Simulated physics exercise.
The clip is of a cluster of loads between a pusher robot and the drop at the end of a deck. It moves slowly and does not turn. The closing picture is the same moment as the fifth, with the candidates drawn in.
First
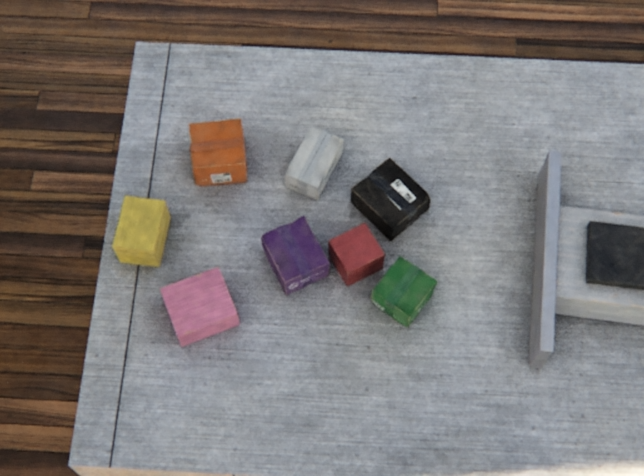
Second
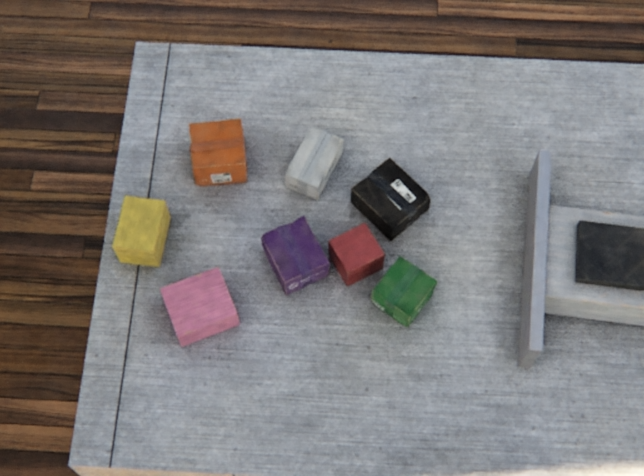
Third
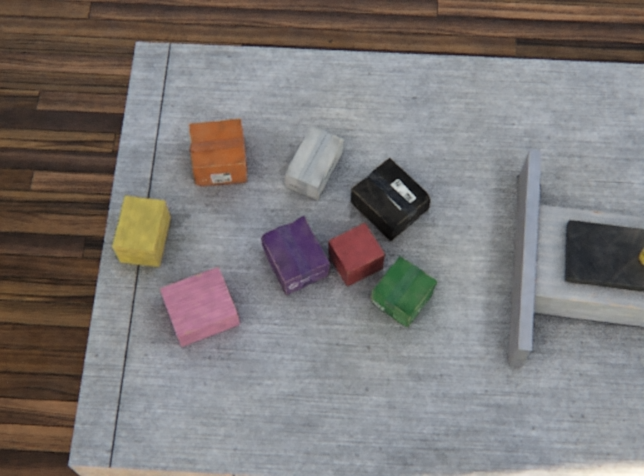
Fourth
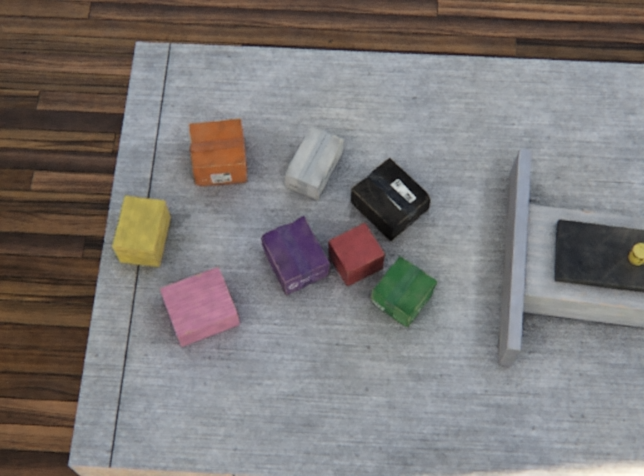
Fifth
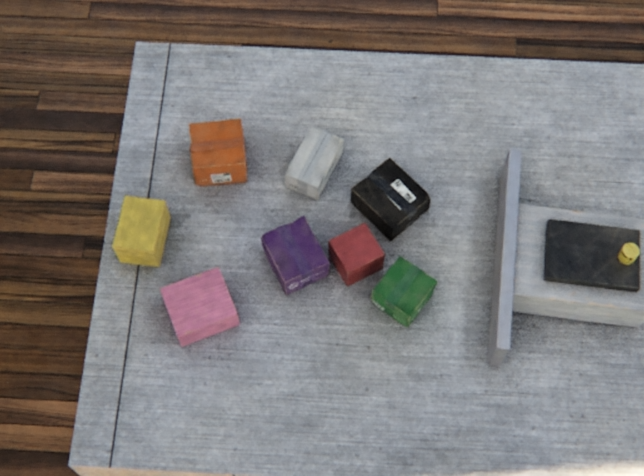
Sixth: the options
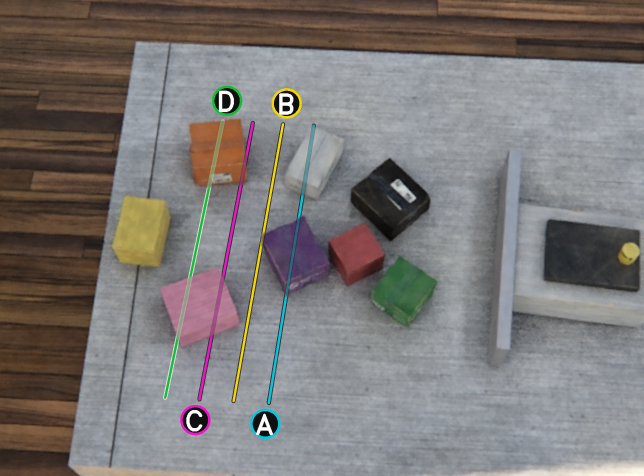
A gray pusher slides slowly left toward a cluster of colored blocks that stay still.
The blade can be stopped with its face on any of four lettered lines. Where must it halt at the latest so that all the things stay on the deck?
It can go as far as C.
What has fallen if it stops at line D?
It is the yellow crate.
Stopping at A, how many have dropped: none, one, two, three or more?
By then, none.
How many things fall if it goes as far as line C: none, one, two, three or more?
In all, none.
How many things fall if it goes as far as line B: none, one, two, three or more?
In all, none.
On the marked copy, A at (293, 255); B at (260, 253); C at (228, 252); D at (196, 250).
With C. Early on, robot (484, 249); green box (370, 303); black box (365, 197).
Further on, robot (381, 244); pink crate (187, 310); white box (280, 135).
At the end, robot (304, 240); yellow crate (110, 228); pink crate (134, 311); nothing has fallen.
As for the rest, A is safe but short; B is safe but short; D drops the yellow crate.
